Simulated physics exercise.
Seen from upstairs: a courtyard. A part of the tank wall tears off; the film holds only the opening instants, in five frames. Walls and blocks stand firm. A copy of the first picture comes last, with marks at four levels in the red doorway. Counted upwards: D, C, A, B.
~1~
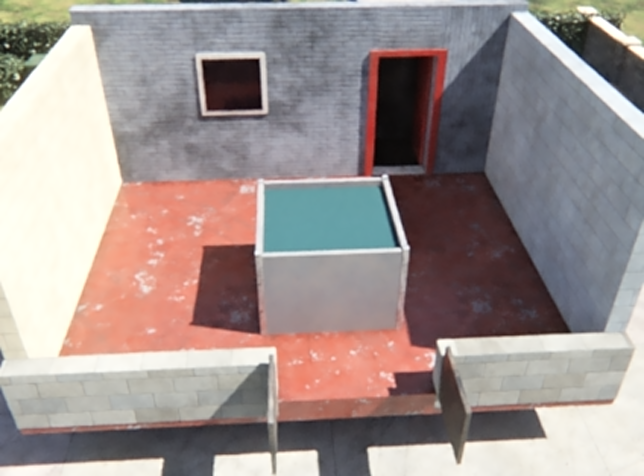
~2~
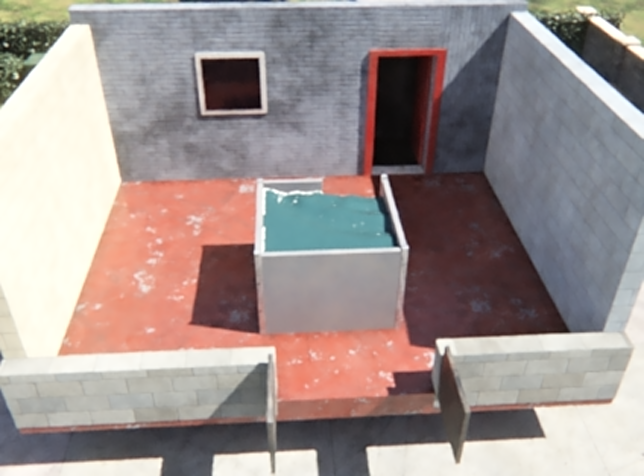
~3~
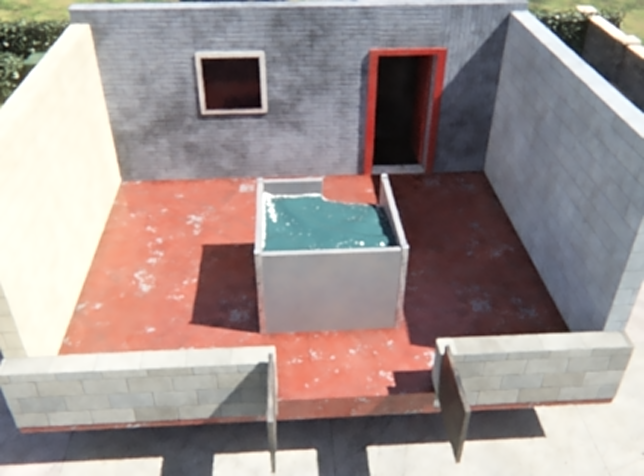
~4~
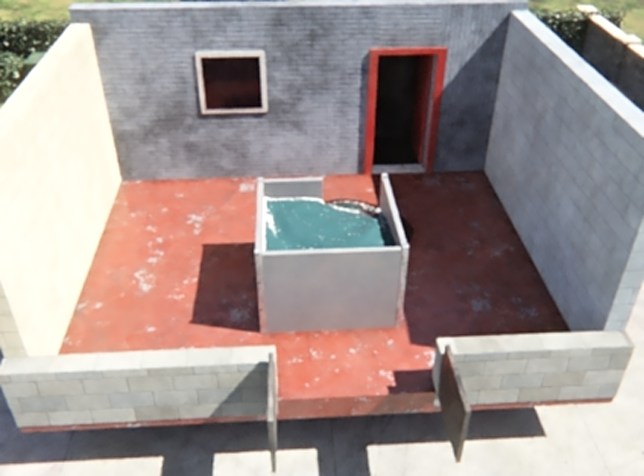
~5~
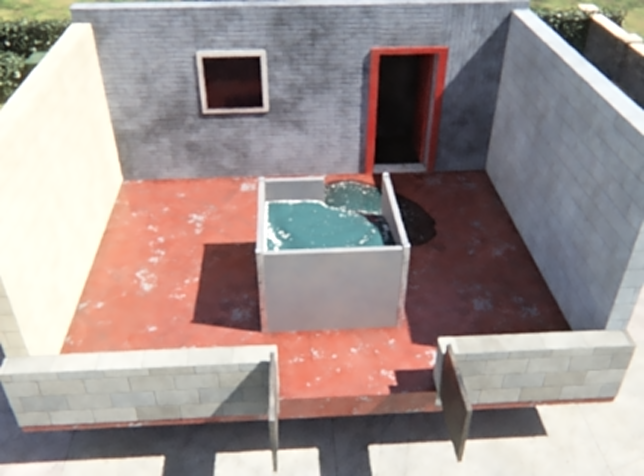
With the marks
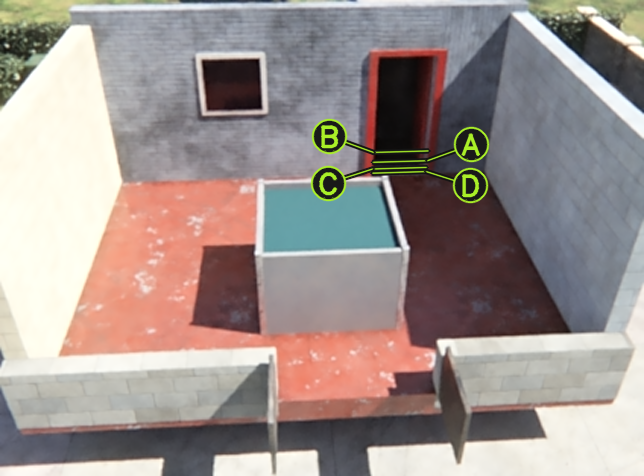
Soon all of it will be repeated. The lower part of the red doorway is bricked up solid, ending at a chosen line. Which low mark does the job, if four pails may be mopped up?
B will do.
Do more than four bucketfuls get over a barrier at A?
Yes, it does.
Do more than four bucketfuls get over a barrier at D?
Yes.
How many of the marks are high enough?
One of the four.
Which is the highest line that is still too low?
It is A.
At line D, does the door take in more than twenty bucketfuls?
Yes, clearly.
On the marked copy, A at (400, 161); B at (401, 151); C at (399, 168); D at (399, 172); from the bottom up D, C, A, B.
Choosing A, about 8 bucketfuls get in.
Choosing B, a splash gets over, under a bucket.
Choosing C, dozens of bucketfuls pour in.
Choosing D, dozens of bucketfuls pour in.
